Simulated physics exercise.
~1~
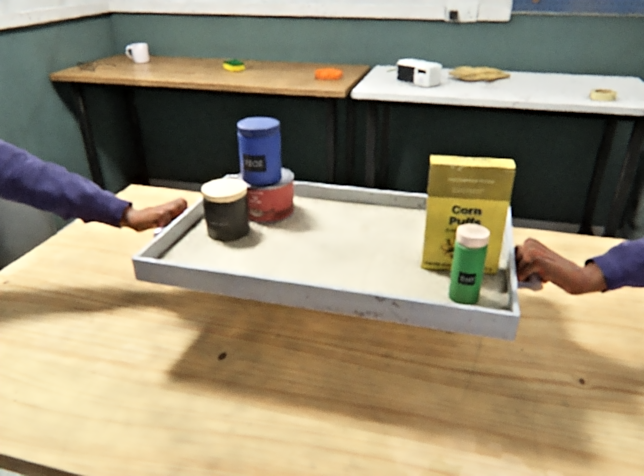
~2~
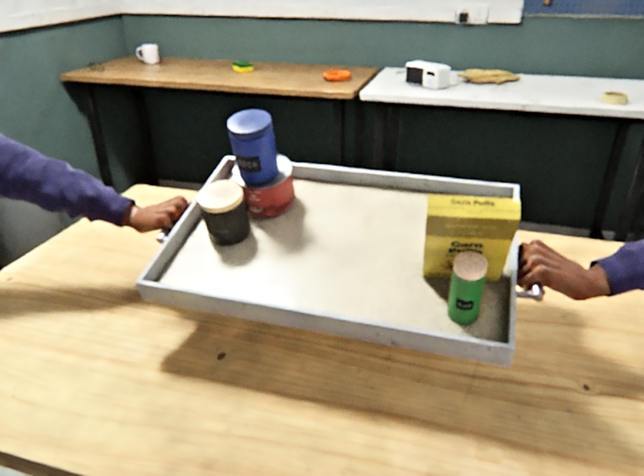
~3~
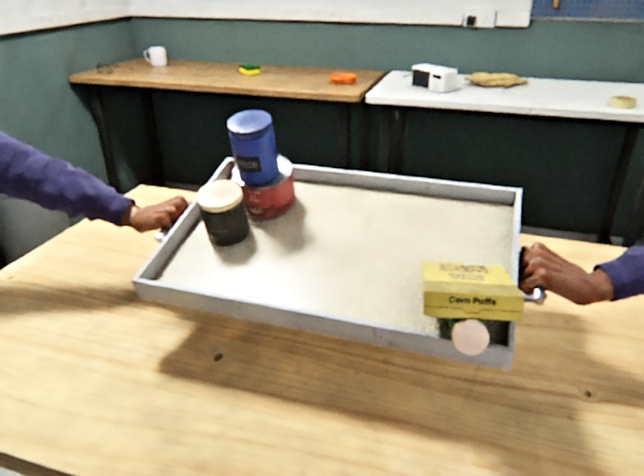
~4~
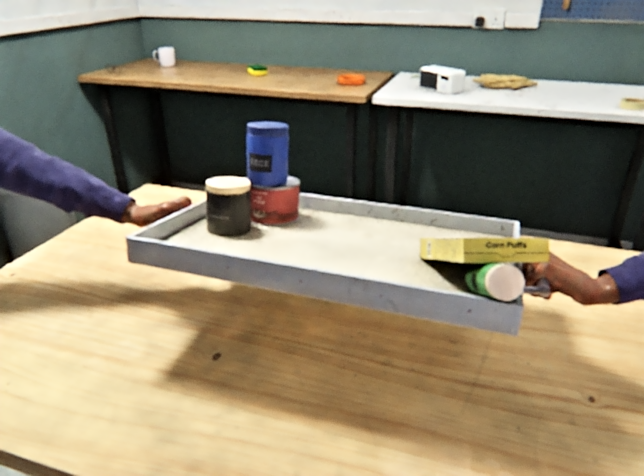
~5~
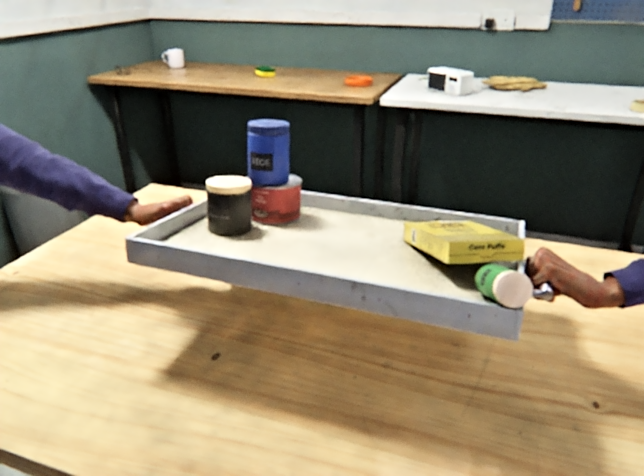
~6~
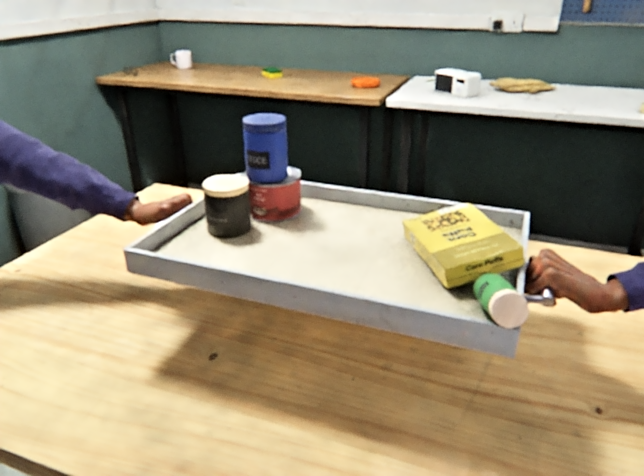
The video shows two hands tilting a tray of containers and a yellow packet above a wooden table, first near edge down, then back the other way. The packet and green shaker topple at the right end and stay lying there, while the blue, black and red containers remain standing.
